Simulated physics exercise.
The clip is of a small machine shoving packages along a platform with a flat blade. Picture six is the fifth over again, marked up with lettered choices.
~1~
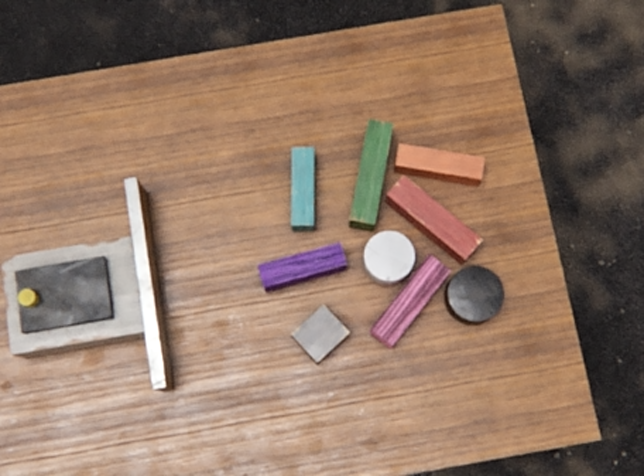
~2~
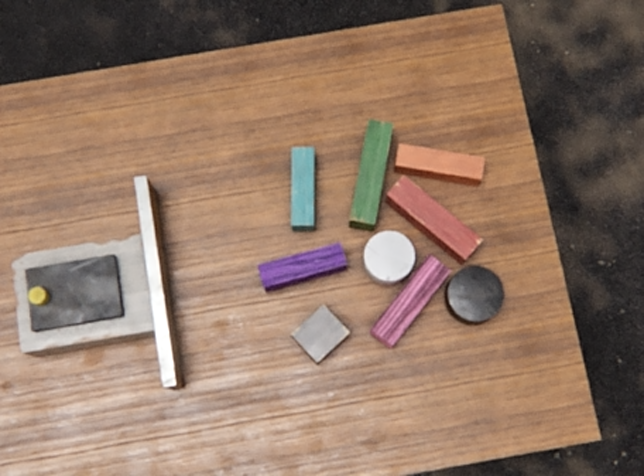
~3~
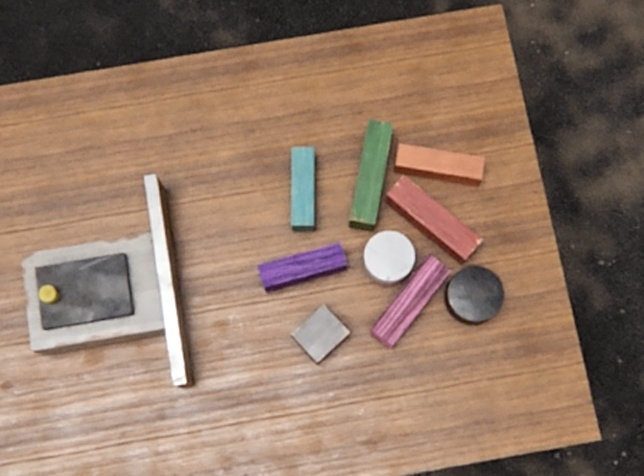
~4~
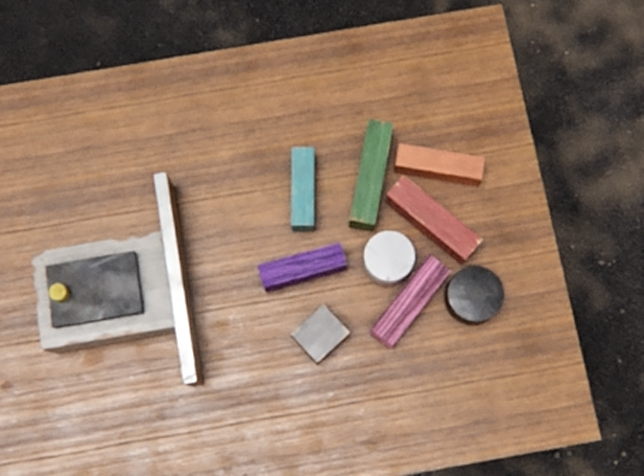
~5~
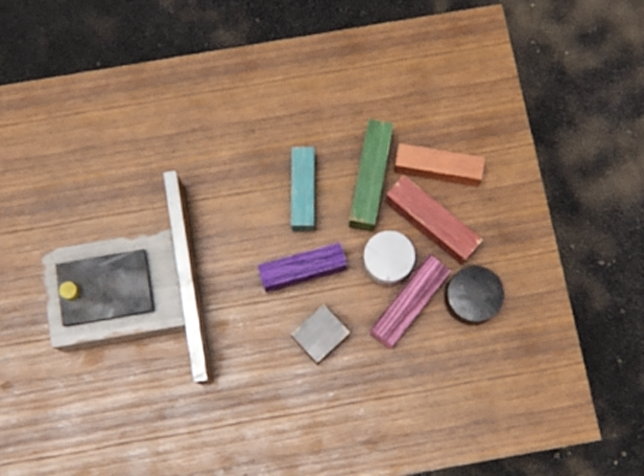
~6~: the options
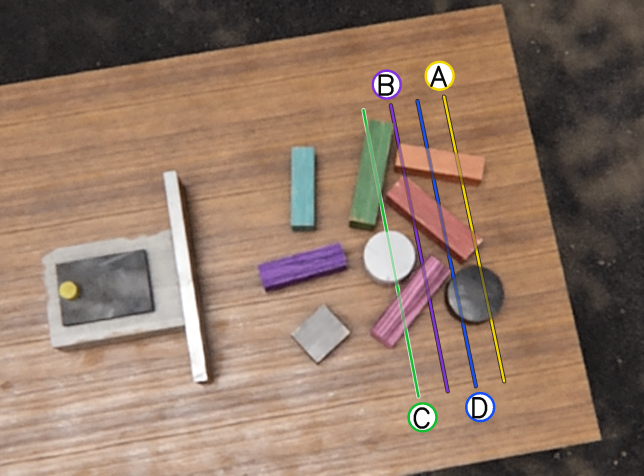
Small machine with a flat upright blade sliding slowly right across a wooden platform, the colored blocks and two discs staying still.
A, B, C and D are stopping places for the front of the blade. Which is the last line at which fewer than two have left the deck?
D.
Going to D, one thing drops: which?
It is the white canister.
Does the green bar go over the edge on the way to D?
By then, no.
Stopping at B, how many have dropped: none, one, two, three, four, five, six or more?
In all, none.
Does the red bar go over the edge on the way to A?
Yes.
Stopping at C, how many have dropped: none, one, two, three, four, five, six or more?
By then, none.
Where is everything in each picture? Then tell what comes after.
In the first picture, pink stick (410, 302); grey crate (320, 335); orange bar (439, 165).
In the second picture, robot (81, 292); purple stick (303, 267).
In the third picture, robot (91, 290); white canister (388, 259).
In the fourth picture, robot (102, 288); green bar (371, 175).
In the fifth picture, robot (111, 286); pink stick (410, 302); grey crate (320, 335); orange bar (439, 165).
On the marked copy, A at (473, 235); B at (418, 244); C at (390, 249); D at (446, 239).
Following D. Soon after the start, robot (208, 270); grey crate (330, 334); white canister (399, 258).
Later, robot (304, 254); black canister (511, 317); white canister (487, 232).
In the end, robot (374, 241); white canister over the edge; red bar (538, 178); one fallen.
As for the rest, A drops three; B is within the limit but short; C is within the limit but short.
